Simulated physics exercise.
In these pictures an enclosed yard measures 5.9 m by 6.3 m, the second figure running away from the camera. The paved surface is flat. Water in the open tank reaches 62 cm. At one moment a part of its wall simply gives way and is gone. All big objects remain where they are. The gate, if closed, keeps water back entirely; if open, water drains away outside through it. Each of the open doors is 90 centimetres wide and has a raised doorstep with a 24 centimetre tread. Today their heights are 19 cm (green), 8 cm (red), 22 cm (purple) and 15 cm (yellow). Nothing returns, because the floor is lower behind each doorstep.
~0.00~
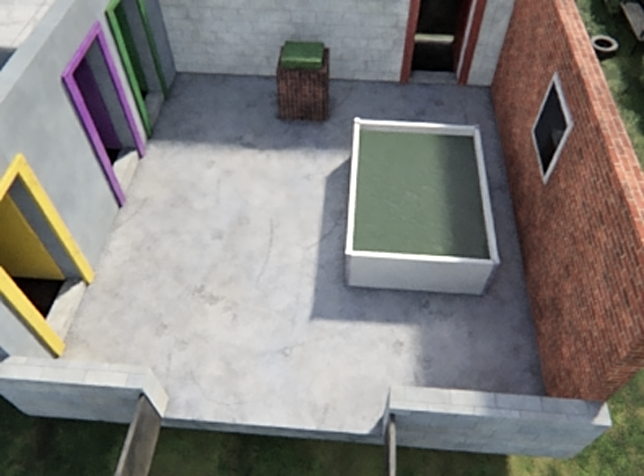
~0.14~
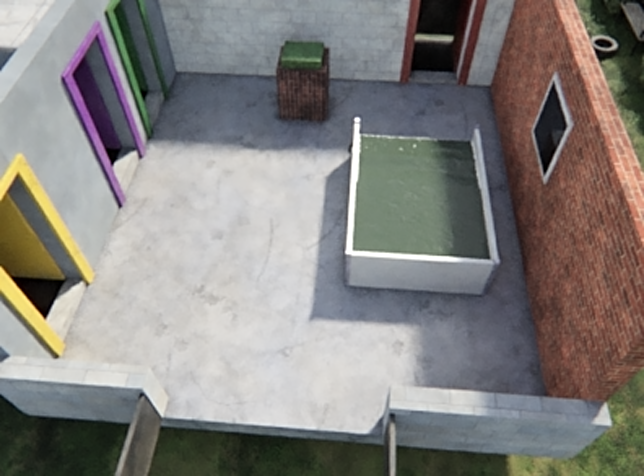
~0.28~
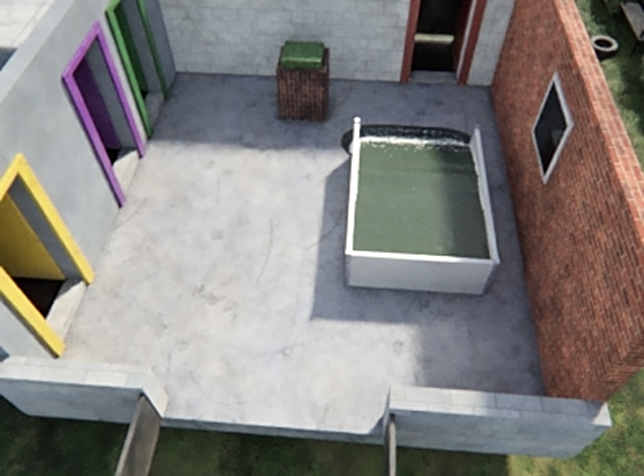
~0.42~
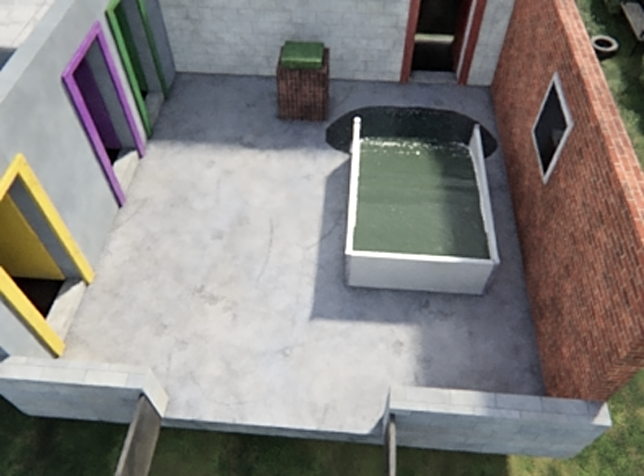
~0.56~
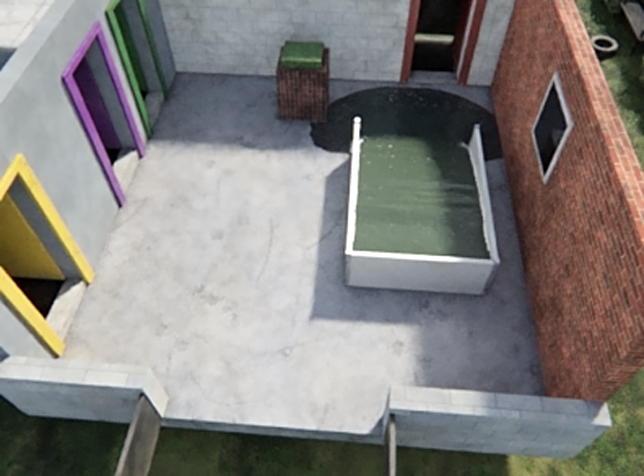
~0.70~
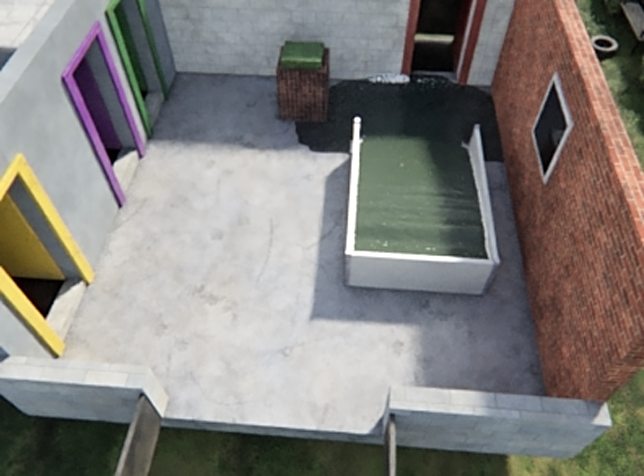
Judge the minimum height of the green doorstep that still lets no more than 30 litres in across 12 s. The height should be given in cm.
My estimate is 8.5 cm.
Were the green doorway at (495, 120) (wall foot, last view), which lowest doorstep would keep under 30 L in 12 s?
Roughly 19 cm.
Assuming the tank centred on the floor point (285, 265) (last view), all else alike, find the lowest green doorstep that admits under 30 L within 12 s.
18 cm, give or take.
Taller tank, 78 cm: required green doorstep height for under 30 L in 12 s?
I'd say close to 12.0 cm.
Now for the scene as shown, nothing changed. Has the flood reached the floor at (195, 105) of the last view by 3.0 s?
At that moment it's submerged.
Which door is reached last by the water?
That would be the yellow door.
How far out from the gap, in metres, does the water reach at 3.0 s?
Reach: Approx. 4.8 m.
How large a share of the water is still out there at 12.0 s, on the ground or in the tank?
Something near 70 out of a hundred parts.
After 1.4 s water covers 20 % of the floor, deepest (37 cm) near (386, 86); it has not reached the green door.
After 3.0 s water covers 30 % of the floor, deepest (30 cm) near (396, 87); 14 cm at the green door, 0 litres in over its 19 cm doorstep.
After 12.0 s water covers 95 % of the floor, deepest (8 cm) near (46, 386); 4 cm at the green door, 0 litres in over its 19 cm doorstep.
At the green door as built, the water arrived by 2.5 s and peaked near 15 cm at 3.4 s.
With a doorstep of 7.5 cm, 43 litres would have come in within the 12 s; with 10 cm, 19 litres. So under 30 litres takes about 8.5 cm.
